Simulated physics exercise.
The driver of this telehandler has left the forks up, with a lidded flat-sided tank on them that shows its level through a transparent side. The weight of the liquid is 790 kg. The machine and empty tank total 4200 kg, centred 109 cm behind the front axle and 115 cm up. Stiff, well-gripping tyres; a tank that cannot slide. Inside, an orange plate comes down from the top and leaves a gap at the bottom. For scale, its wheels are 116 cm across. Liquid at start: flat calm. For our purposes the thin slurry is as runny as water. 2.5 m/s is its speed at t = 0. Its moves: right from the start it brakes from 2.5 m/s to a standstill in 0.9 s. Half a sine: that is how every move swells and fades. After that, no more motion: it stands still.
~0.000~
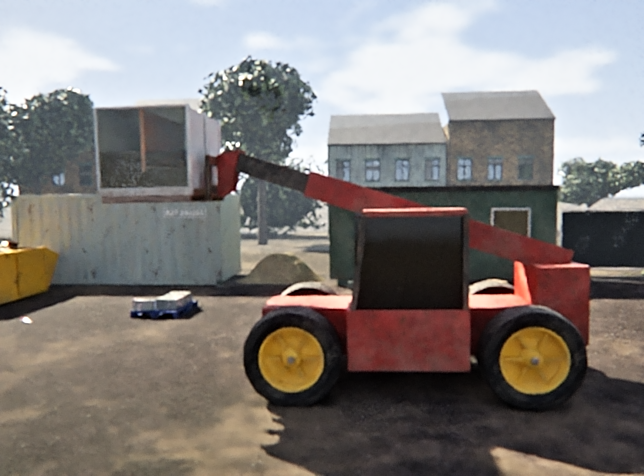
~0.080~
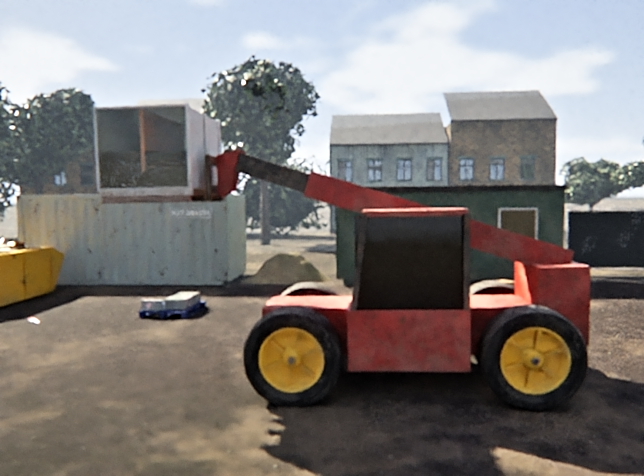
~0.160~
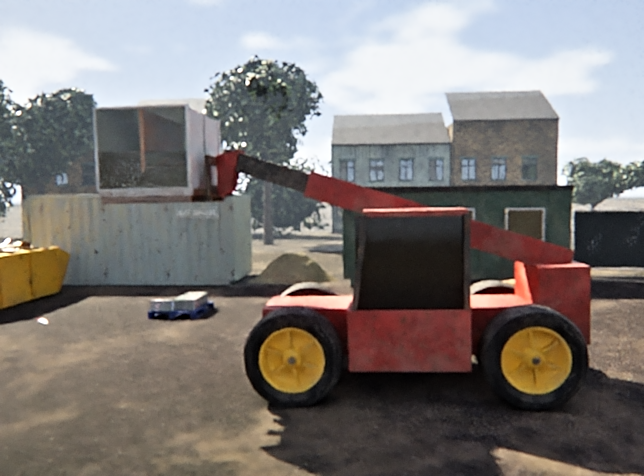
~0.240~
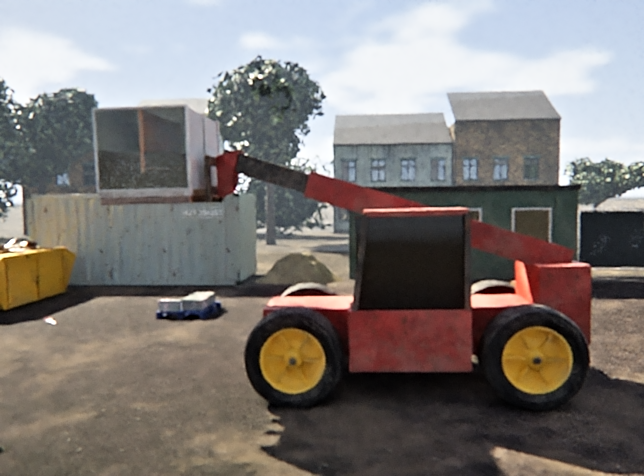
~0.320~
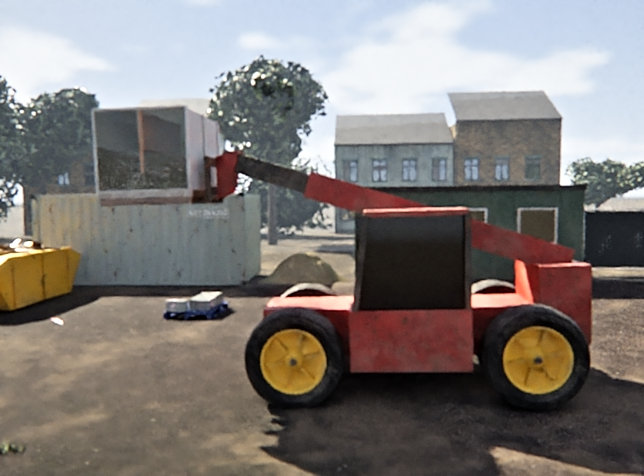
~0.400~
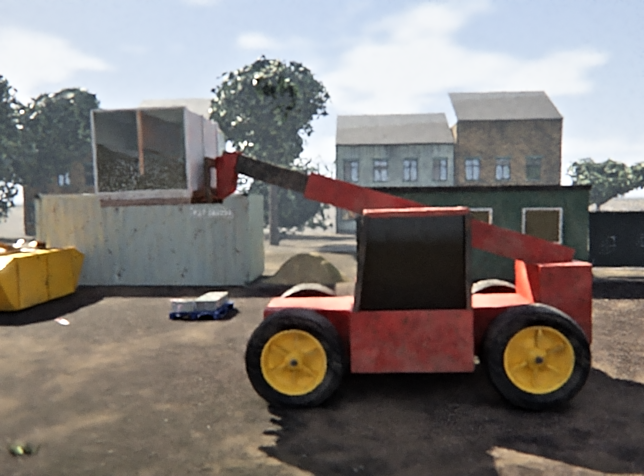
A red telehandler with yellow wheels rolled slowly left across a dirt yard, holding a clear-sided tank up on its raised arm, while the dark liquid inside crept slightly higher on the left and sank on the right.
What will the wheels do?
The result will be a brief lift and a safe landing.
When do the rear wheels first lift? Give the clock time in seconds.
Roughly 0.50 s.
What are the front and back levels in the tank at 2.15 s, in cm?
The level sits near 38 cm in front and near 36 cm behind.
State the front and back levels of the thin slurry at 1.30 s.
Front level 46 cm, back level 42 cm.
By 0.50 s the lean is 1° nose down, the rear 2 cm in the air; the liquid stands 28 cm at the back and 55 cm at the front.
By 0.85 s the lean is 2° nose down, the rear 7 cm in the air; the liquid stands 20 cm at the back and 67 cm at the front.
By 1.30 s the lean is 1° nose up, wheels down; the liquid stands 43 cm at the back and 45 cm at the front.
By 2.15 s the lean is 0°, wheels down; the liquid stands 35 cm at the back and 39 cm at the front.
By 3.88 s all wheels are down again; the highest lift was 7 cm and the largest lean 2°.
